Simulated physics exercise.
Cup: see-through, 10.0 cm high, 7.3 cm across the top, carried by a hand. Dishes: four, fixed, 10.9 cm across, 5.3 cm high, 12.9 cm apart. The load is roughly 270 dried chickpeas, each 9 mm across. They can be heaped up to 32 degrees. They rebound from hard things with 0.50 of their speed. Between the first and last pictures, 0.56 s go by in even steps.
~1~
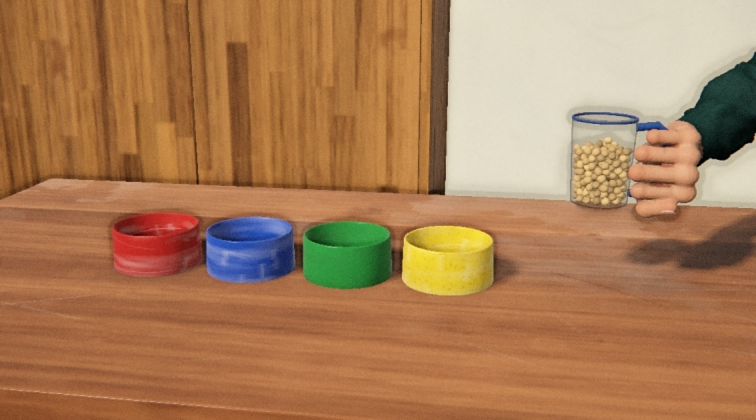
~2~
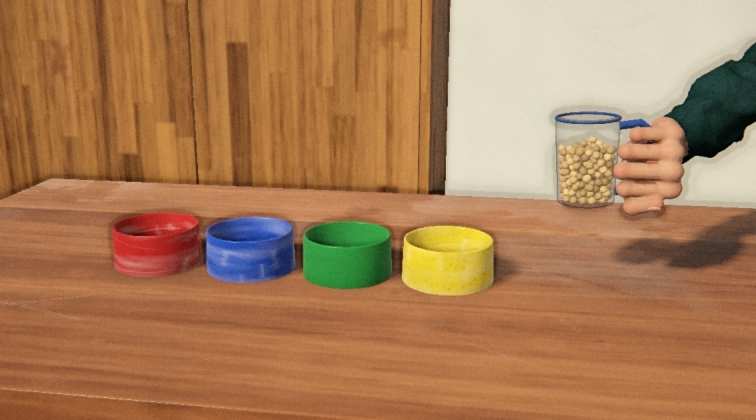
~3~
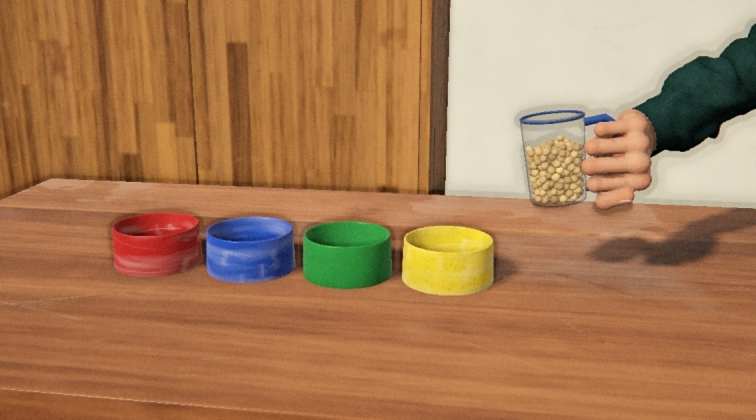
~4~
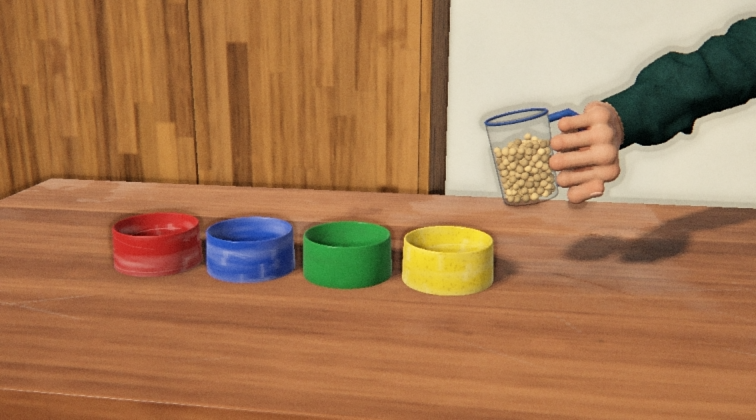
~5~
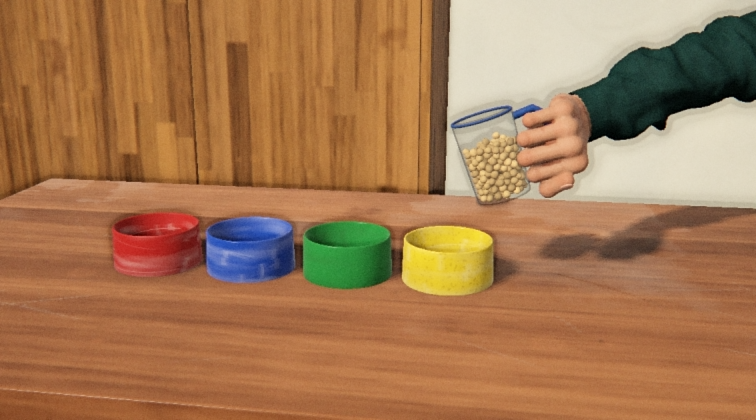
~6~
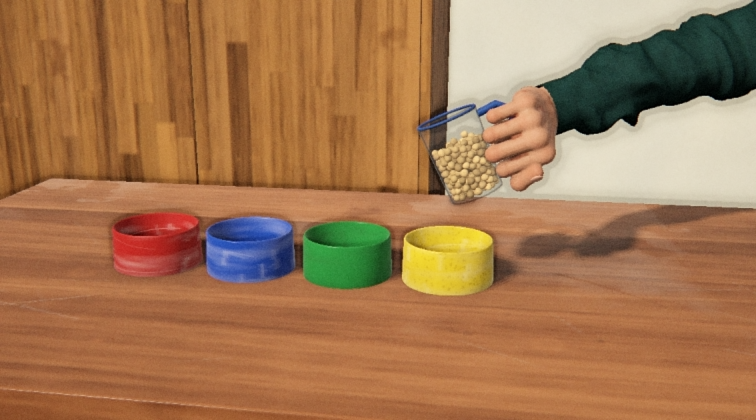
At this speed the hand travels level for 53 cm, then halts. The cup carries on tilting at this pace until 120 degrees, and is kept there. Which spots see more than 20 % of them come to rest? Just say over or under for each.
Red: More than a fifth. Blue: A fifth or less. Green: A fifth or less. Yellow: A fifth or less. Counter: A fifth or less.
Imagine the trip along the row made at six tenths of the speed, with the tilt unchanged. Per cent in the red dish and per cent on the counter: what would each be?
Then: Red 90; counter 10.
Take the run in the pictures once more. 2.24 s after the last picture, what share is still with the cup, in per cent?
Some 10 %.
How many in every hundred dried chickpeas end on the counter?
Estimate: Around 5 %.
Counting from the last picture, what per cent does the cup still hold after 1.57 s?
Somewhere near 95 per cent of the load.
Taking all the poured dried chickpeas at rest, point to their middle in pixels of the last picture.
Centre at rest: Approx. (147, 248) px.
Then, 0.94 s after the last picture, tilt 68 degrees; cup holds 100 %.
Then, 1.57 s after the last picture, tilt 98 degrees; cup holds 95 %.
Then, 2.24 s after the last picture, tilt 120 degrees; cup holds 10 %, red 80 %.
In the end, red 95 %, blue 0 %, green 0 %, yellow 0 %, counter 5 %.
